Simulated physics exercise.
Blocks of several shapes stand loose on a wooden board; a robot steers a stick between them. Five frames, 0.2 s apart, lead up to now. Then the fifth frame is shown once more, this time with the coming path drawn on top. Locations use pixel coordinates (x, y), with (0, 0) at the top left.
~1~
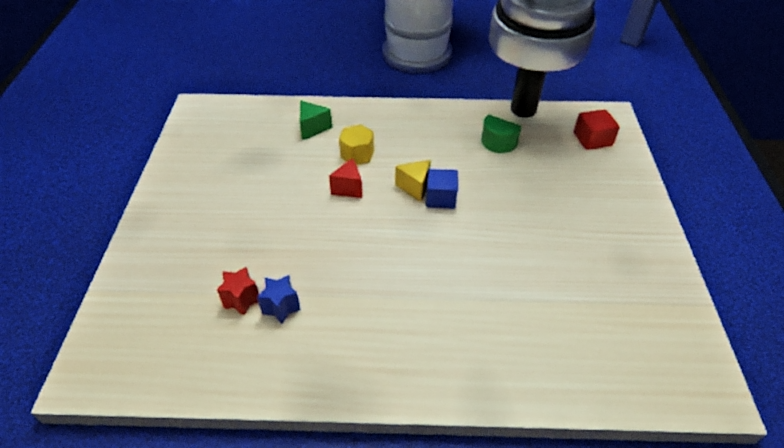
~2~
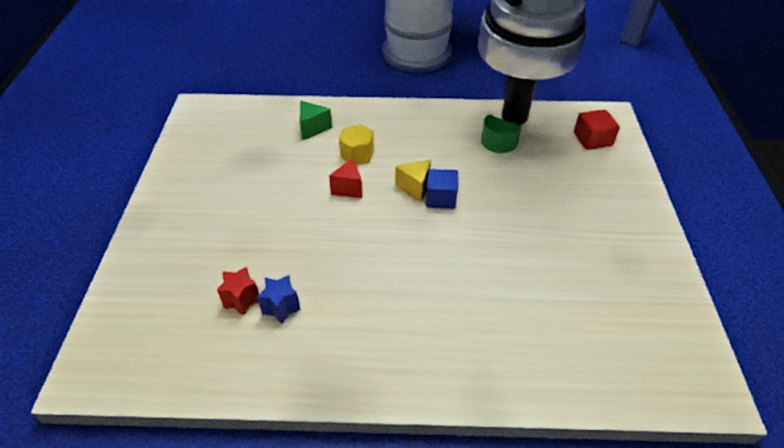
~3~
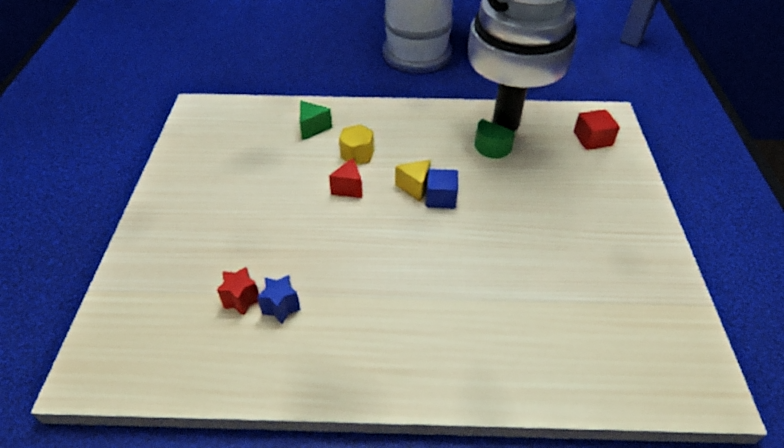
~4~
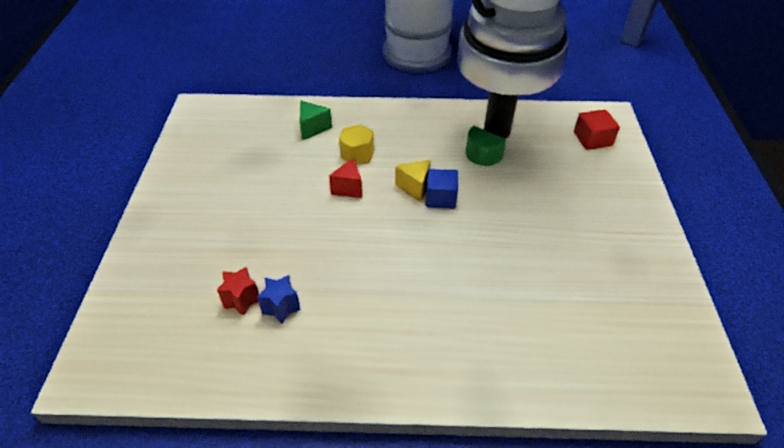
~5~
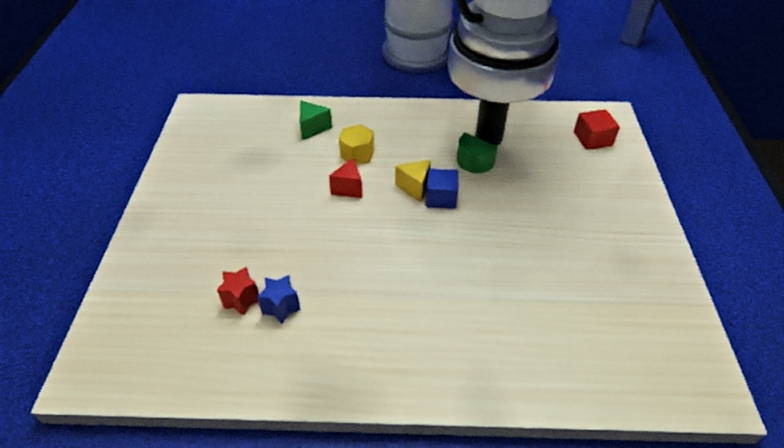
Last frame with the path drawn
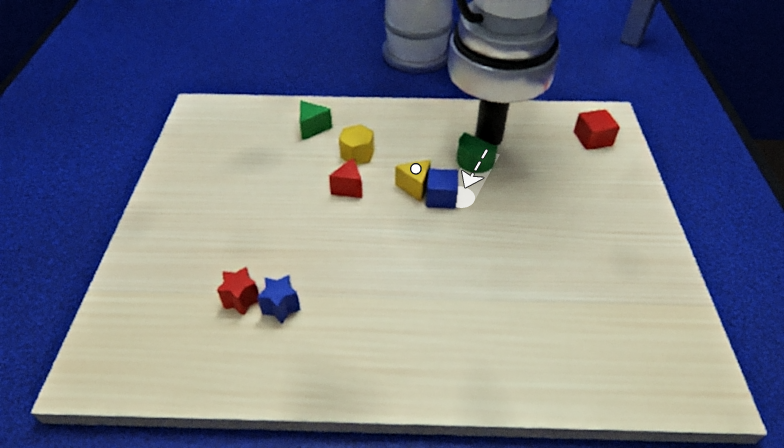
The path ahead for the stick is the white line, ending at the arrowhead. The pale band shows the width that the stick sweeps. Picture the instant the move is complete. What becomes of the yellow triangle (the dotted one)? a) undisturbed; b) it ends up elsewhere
Option a.
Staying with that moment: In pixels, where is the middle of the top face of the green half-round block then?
At (443, 191).
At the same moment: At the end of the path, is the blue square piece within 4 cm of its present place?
My answer is no.
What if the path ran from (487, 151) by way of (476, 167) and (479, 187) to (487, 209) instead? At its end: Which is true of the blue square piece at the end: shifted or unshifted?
The push reaches it.
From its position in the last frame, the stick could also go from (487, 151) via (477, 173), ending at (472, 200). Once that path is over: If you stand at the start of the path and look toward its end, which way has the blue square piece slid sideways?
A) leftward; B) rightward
Option B.
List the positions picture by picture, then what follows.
In the first picture, stick's lower end (524, 111); yellow triangle (416, 169); blue square piece (443, 179); green half-round block (501, 125).
In the second picture, stick (514, 118); blocks still.
In the third picture, stick (505, 126); green half-round block (494, 130).
In the fourth picture, stick (497, 133); green half-round block (485, 137).
In the fifth picture, stick (488, 140); yellow triangle (416, 169); blue square piece (443, 179); green half-round block (476, 144).
Drawn move, in a line from (487, 151) to (460, 197); the dot is on the yellow triangle.
The first path, step by step. Halfway along, stick (475, 162); blue square piece (439, 184), turned 20° clockwise; green half-round block (459, 167).
At the end, stick (461, 186); yellow triangle still; blue square piece (416, 202), turned 50° clockwise; green half-round block (443, 191), turned 15° clockwise.
